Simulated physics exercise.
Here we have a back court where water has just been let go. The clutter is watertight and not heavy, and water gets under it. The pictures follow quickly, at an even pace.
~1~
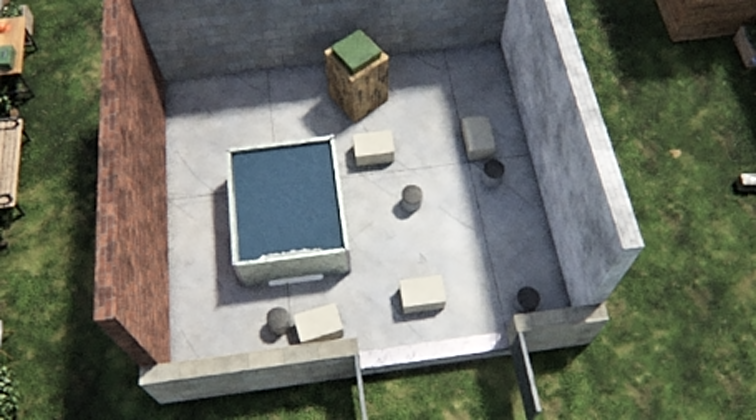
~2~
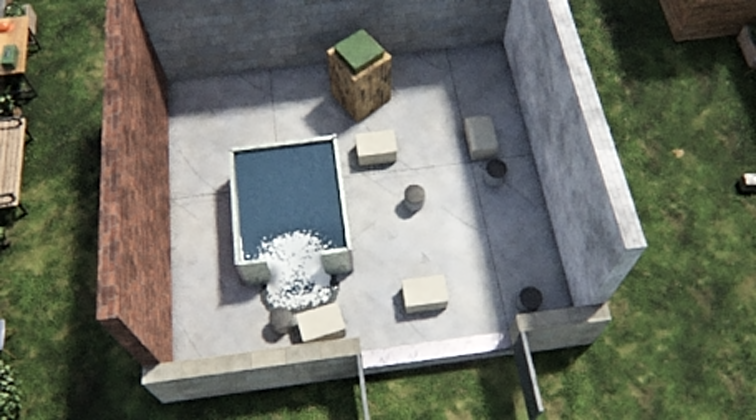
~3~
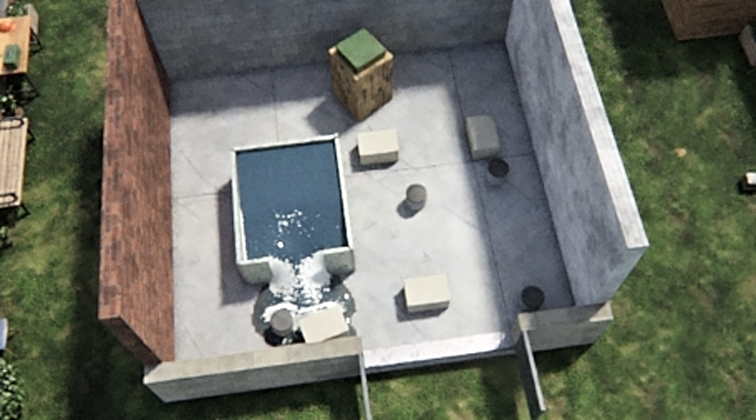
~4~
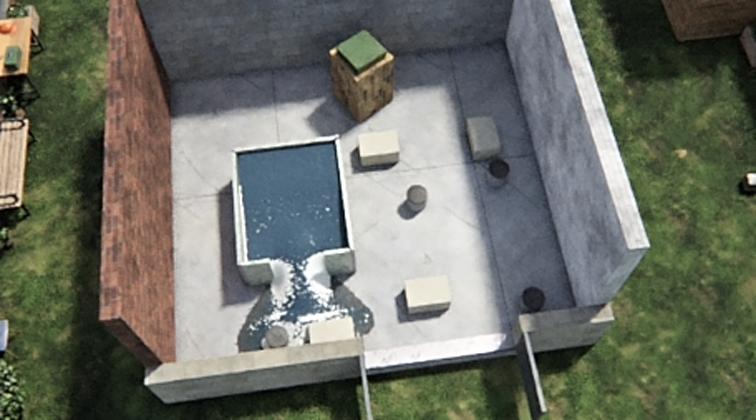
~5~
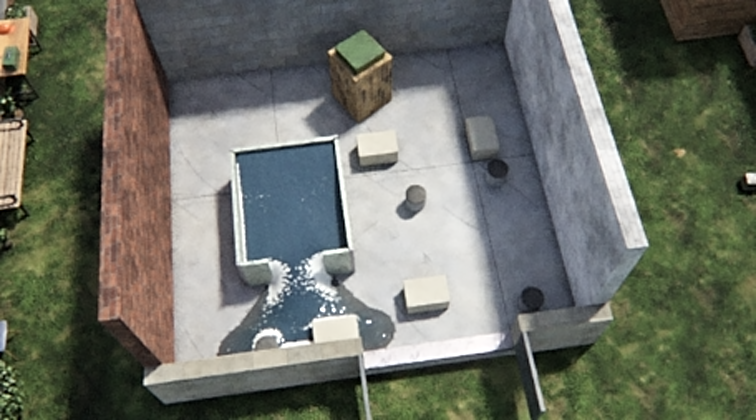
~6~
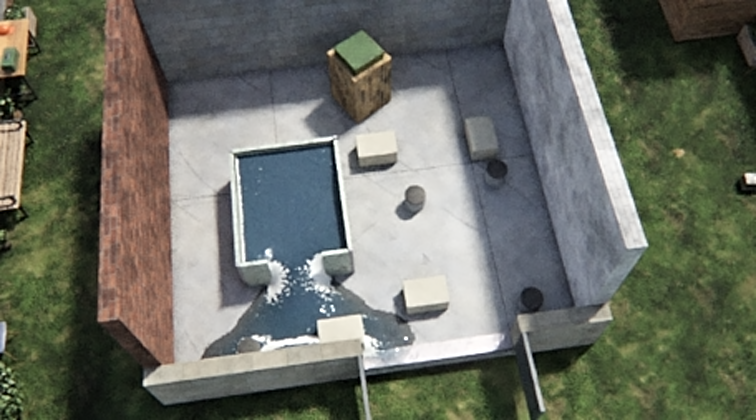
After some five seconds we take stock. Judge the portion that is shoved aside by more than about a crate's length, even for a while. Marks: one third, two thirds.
It is one to two thirds.
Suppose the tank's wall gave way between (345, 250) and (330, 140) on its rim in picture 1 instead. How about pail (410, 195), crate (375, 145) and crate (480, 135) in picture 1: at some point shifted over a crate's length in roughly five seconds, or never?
In turn: Yes, yes, pushed that far.
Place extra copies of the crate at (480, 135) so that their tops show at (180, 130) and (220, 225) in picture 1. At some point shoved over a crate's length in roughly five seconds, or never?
In that order: Shifted that much, that far or more.
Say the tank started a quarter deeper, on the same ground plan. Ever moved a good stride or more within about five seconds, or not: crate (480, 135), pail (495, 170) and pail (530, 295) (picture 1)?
In that order: Not that far, less than that, that far or more.
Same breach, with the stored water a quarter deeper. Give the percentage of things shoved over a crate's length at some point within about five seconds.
Close to 50 %.
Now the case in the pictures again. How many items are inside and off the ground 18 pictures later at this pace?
I count 1.
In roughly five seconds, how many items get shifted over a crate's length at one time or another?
I count 4.
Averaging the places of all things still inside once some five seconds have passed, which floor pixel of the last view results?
At about (438, 206).
A moment on, 2 of 8 are well off their spots; 0 afloat.
Next, 3 of 8 are well off their spots; 0 afloat.
Later, 3 of 8 are well off their spots; 1 afloat.
In the end, 4 of 8 are well off their spots, and 4 have been at some point; 1 afloat.
